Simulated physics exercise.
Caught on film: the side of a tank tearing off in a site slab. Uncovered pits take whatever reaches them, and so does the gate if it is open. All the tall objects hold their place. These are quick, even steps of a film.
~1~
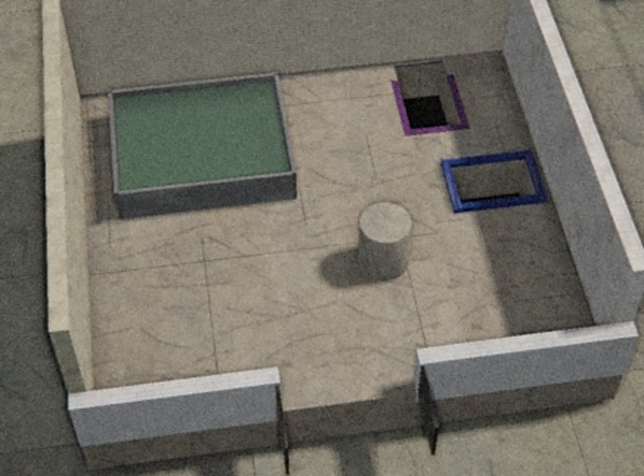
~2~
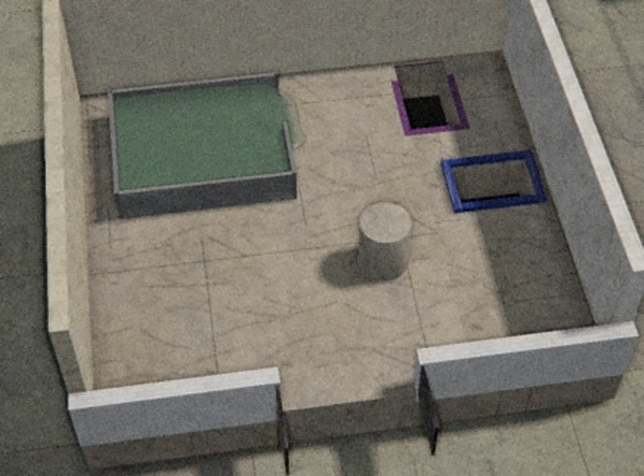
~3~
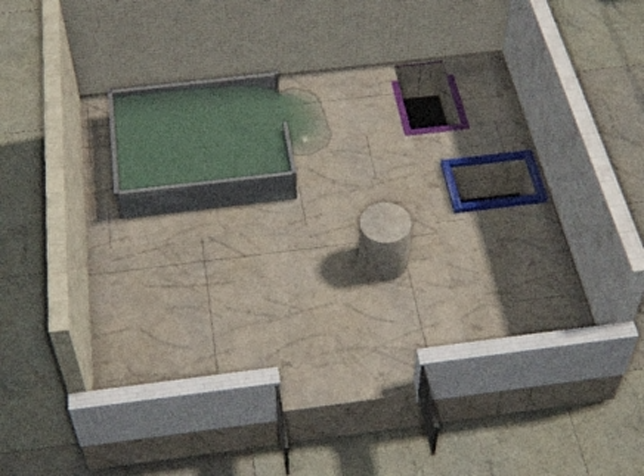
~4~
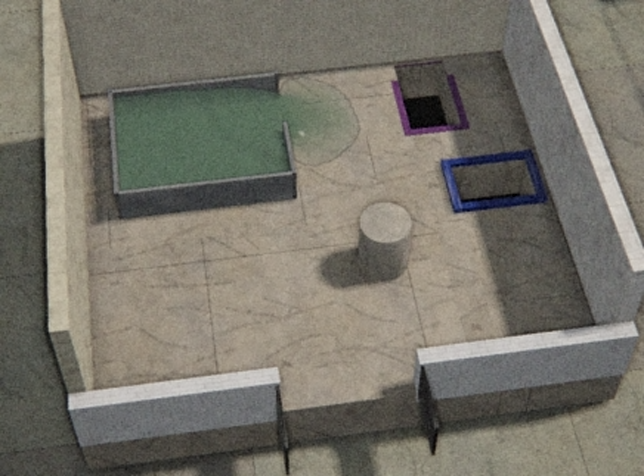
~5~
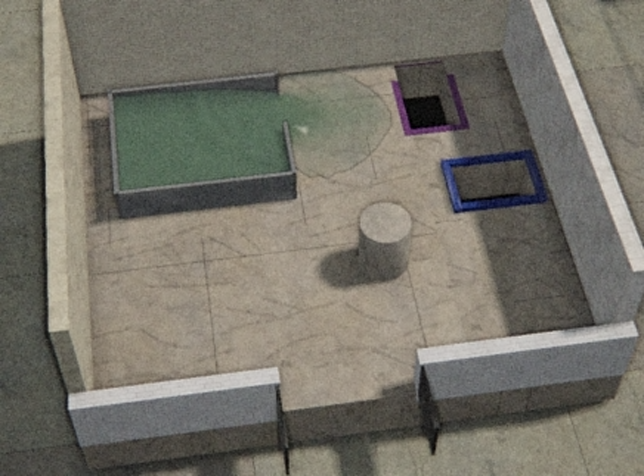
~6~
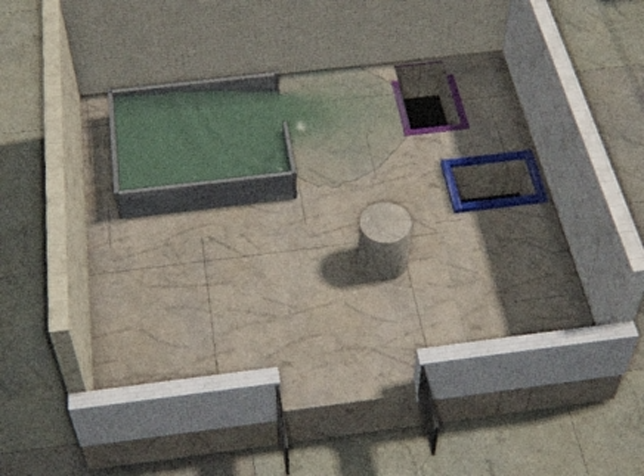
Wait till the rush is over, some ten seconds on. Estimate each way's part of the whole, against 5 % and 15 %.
The gate takes not even 5 %; the purple pit takes above 15 %; the blue pit takes not even 5 %.
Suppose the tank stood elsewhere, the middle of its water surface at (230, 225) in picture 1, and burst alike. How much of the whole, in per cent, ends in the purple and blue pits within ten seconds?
Per cent: Purple 25, blue 12.
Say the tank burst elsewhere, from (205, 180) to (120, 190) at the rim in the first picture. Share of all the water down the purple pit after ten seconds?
Roughly, in per cent: Purple 0.
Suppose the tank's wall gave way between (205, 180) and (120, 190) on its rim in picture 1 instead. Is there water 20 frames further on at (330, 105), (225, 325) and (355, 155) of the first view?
In that order: Dry, awash, free of water.
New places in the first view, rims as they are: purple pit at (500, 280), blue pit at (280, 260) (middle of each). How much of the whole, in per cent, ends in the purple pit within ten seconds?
Parts in a hundred: Purple 25.
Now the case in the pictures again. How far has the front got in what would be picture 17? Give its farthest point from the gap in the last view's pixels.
Near (539, 164).
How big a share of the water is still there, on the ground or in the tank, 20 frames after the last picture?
Close to 76 %.
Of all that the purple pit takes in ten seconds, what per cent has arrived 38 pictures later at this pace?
Some 70 per cent.
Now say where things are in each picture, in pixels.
The first picture shows still water in the water tank at (200, 134).
In the second picture, the front is at (293, 147), out from the gap at (279, 115).
In the third picture, water pours out at (279, 117) and has run to (325, 138).
In the fourth picture, the front is at (353, 129), out from the gap at (279, 117).
In the fifth picture, the front is at (385, 123), out from the gap at (279, 117).
In the sixth picture, the front is at (408, 128), out from the gap at (279, 117).
A moment on, water covers 15 % of the floor; the gate 0 %, the purple pit 4 %, the blue pit 0 %.
Next, water covers 15 % of the floor; the gate 0 %, the purple pit 12 %, the blue pit 0 %.
Then, water covers 25 % of the floor; the gate 0 %, the purple pit 24 %, the blue pit 0 %.
Later, water covers 35 % of the floor; the gate 0 %, the purple pit 39 %, the blue pit 1 %.
In the end, water covers 40 % of the floor; the gate 0 %, the purple pit 54 %, the blue pit 1 %.
